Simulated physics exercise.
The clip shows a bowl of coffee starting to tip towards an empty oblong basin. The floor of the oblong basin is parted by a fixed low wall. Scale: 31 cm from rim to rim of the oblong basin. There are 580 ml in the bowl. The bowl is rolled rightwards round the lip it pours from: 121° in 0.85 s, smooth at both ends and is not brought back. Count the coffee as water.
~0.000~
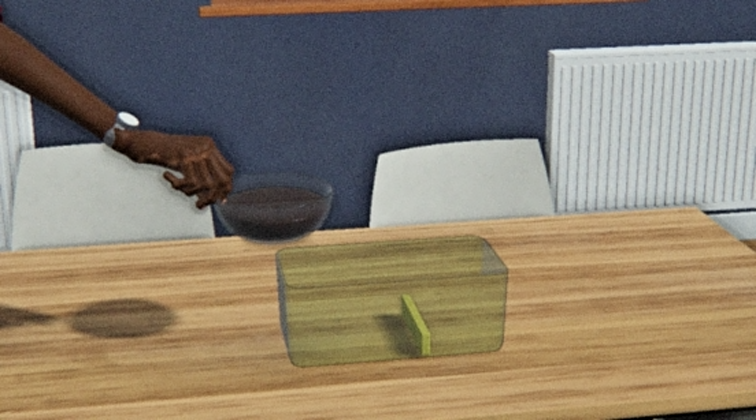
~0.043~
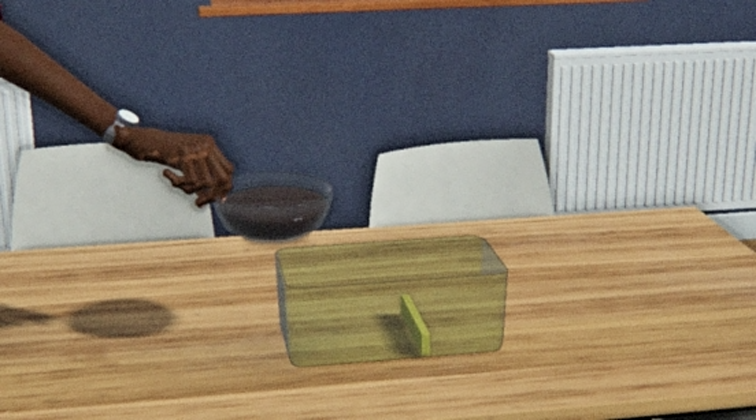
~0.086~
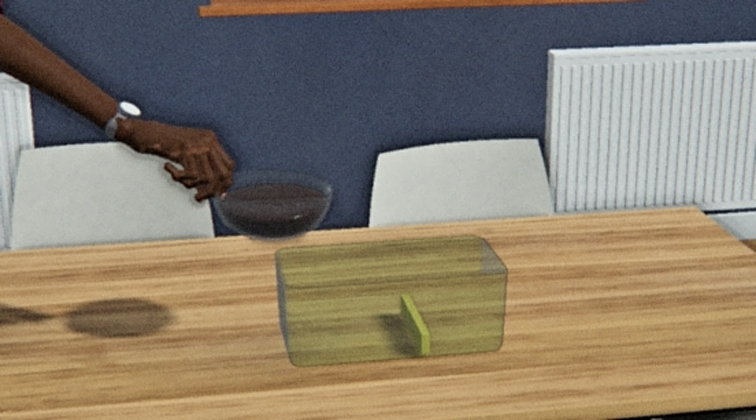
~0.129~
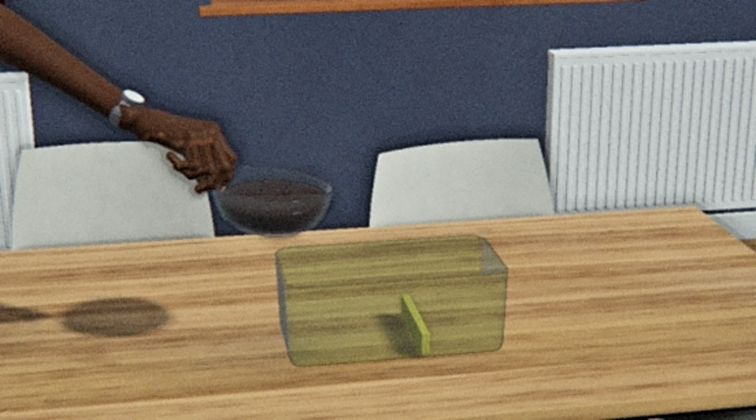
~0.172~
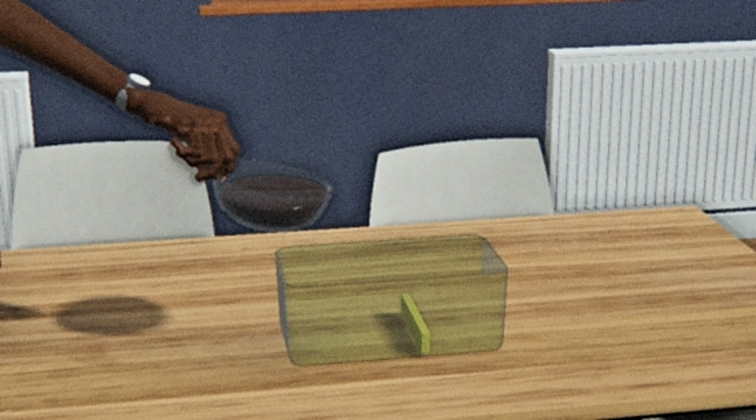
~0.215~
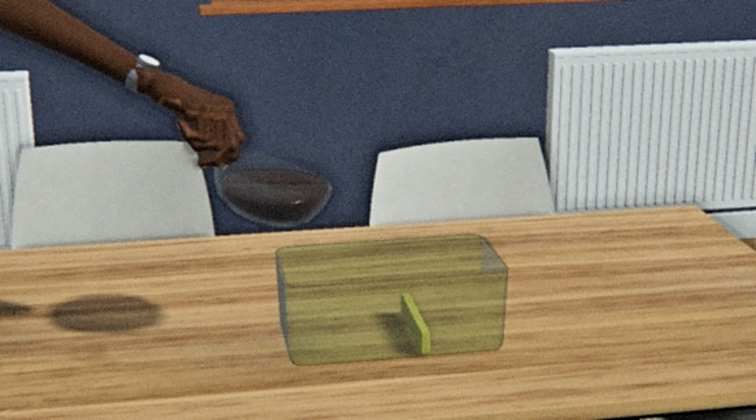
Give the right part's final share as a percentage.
About 40 per cent.
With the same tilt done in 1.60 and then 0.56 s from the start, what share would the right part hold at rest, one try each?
First 25, then 45 per cent.
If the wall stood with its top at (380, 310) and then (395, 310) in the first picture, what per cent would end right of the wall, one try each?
First 85, then 70 per cent.
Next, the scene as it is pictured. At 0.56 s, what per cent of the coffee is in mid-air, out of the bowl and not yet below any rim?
About 62 per cent.
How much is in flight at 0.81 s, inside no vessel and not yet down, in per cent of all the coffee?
About 6 per cent.
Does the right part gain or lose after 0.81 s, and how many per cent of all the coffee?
It goes down by about 12.
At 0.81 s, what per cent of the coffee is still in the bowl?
About 0 per cent.
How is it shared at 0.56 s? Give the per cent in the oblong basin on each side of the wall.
Left about 14, right about 0.
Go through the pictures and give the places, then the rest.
The first picture shows tilt 0°; pouring edge (331, 188); surface from (218, 206) to (327, 199); the oblong basin's rim runs from (281, 270) to (496, 255); the wall's top is at (415, 315).
The second picture shows tilt 1°; pouring edge (331, 188); surface from (217, 206) to (327, 199).
The third picture shows tilt 3°; pouring edge (331, 188); surface from (217, 203) to (327, 197).
The fourth picture shows tilt 7°; pouring edge (331, 188); surface from (217, 198) to (327, 193).
The fifth picture shows tilt 12°; pouring edge (331, 187); surface from (217, 192) to (326, 189).
The sixth picture shows tilt 18°; pouring edge (331, 187); surface from (218, 184) to (328, 184).
After 0.56 s the tilt is 89° and 24 per cent is still to pour, 14 is left of the wall and 0 right of it.
After 0.81 s the tilt is 120° and 0 per cent is still to pour, 42 is left of the wall and 53 right of it.
After 1.07 s the tilt is 121° and 0 per cent is still to pour, 56 is left of the wall and 40 right of it.
After 1.35 s the tilt is 121° and 0 per cent is still to pour, 57 is left of the wall and 40 right of it.
In the end 57 per cent lies left of the wall, 40 right of it and 3 outside.
